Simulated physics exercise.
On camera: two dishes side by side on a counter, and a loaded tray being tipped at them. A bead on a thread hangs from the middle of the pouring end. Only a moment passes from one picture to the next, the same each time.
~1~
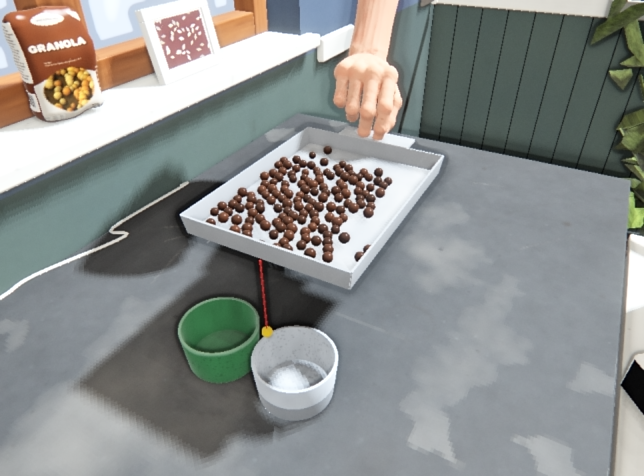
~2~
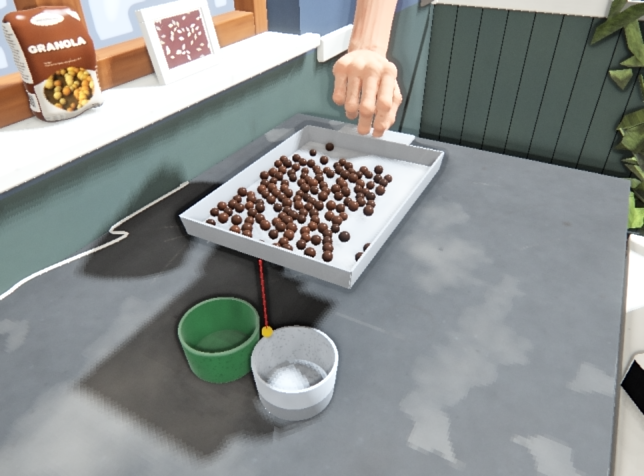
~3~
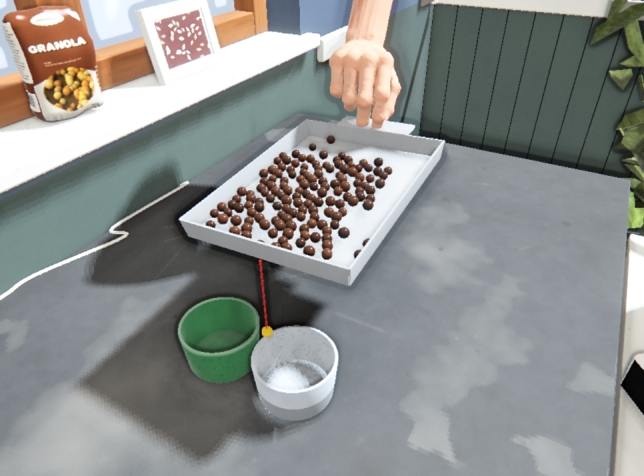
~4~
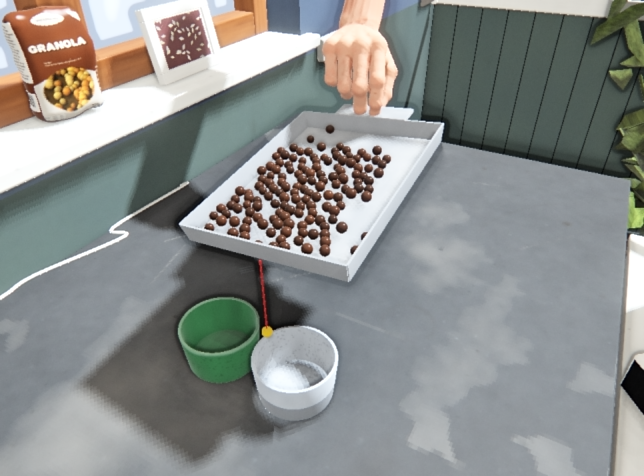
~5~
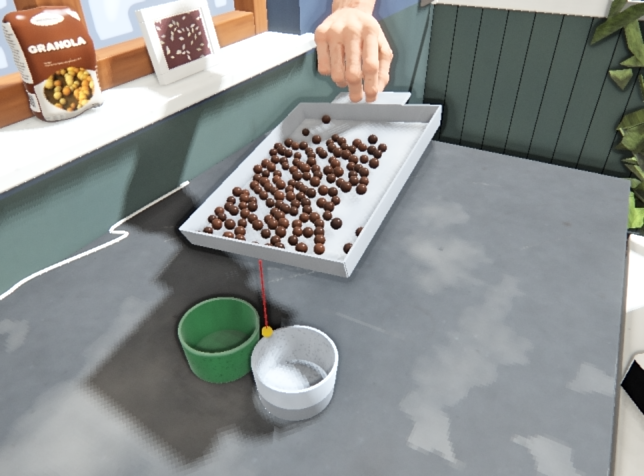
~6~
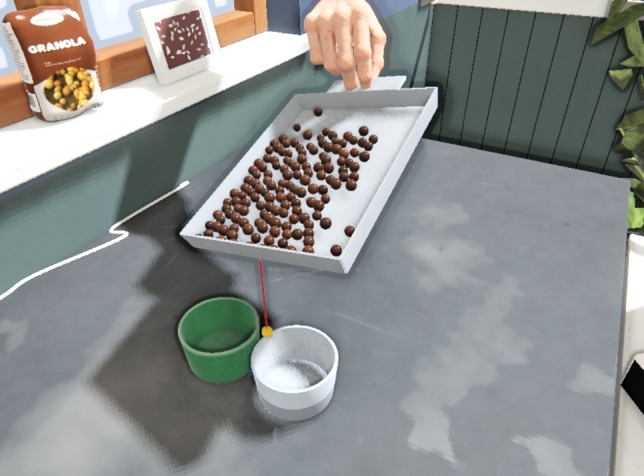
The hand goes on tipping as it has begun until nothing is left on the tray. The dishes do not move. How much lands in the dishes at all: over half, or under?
Caught overall: More than half.
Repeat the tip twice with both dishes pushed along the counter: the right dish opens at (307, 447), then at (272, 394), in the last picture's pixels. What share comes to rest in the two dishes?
Near 0 % and 20 %.
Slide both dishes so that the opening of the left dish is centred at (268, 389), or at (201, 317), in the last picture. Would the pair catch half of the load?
At the first place the smaller part, at the second above a half.
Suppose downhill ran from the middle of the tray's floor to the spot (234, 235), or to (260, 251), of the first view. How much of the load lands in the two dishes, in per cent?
About 60 and 0 per cent.
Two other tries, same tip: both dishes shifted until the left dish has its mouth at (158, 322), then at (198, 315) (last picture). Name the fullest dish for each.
First the dish on the left, then left.
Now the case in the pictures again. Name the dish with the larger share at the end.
More ends in the dish on the left.
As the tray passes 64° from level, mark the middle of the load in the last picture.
Around (240, 191).
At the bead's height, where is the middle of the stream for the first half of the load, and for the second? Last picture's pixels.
At about (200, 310), then at (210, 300).
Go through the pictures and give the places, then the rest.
The first picture shows corners of the pouring end near (185, 214) and (350, 269), level; middle of the load near (307, 199), chocolate balls; left dish near (196, 364); right dish near (273, 401); bead on its thread near (267, 332).
The second picture shows corners of the pouring end near (185, 215) and (350, 268), level; middle of the load near (307, 198).
The third picture shows corners of the pouring end near (184, 218) and (348, 266), tipped barely, lowest at the left corner; middle of the load near (306, 194).
The fourth picture shows corners of the pouring end near (183, 223) and (346, 262), tipped a little, lowest at the left corner; middle of the load near (304, 190).
The fifth picture shows corners of the pouring end near (183, 227) and (342, 259), tipped clearly, lowest at the left corner; middle of the load near (299, 186), a little on the move.
The sixth picture shows corners of the pouring end near (184, 232) and (339, 256), tipped clearly, lowest at the left corner; middle of the load near (289, 186), all but a few on the move; left dish near (196, 364); right dish near (273, 401).
Shortly afterwards, tray tipped steeply; the whole lot on the tray.
Next, tray tipped past a quarter turn; a little on the tray; near two thirds in the left dish; near a quarter outside both; a little in the air.
Some moments later, tray tipped past a quarter turn; the bulk in the left dish; near a quarter outside both.
In the end, tray tipped past a quarter turn; none at all in the right dish; the bulk in the left dish; near a quarter outside both.
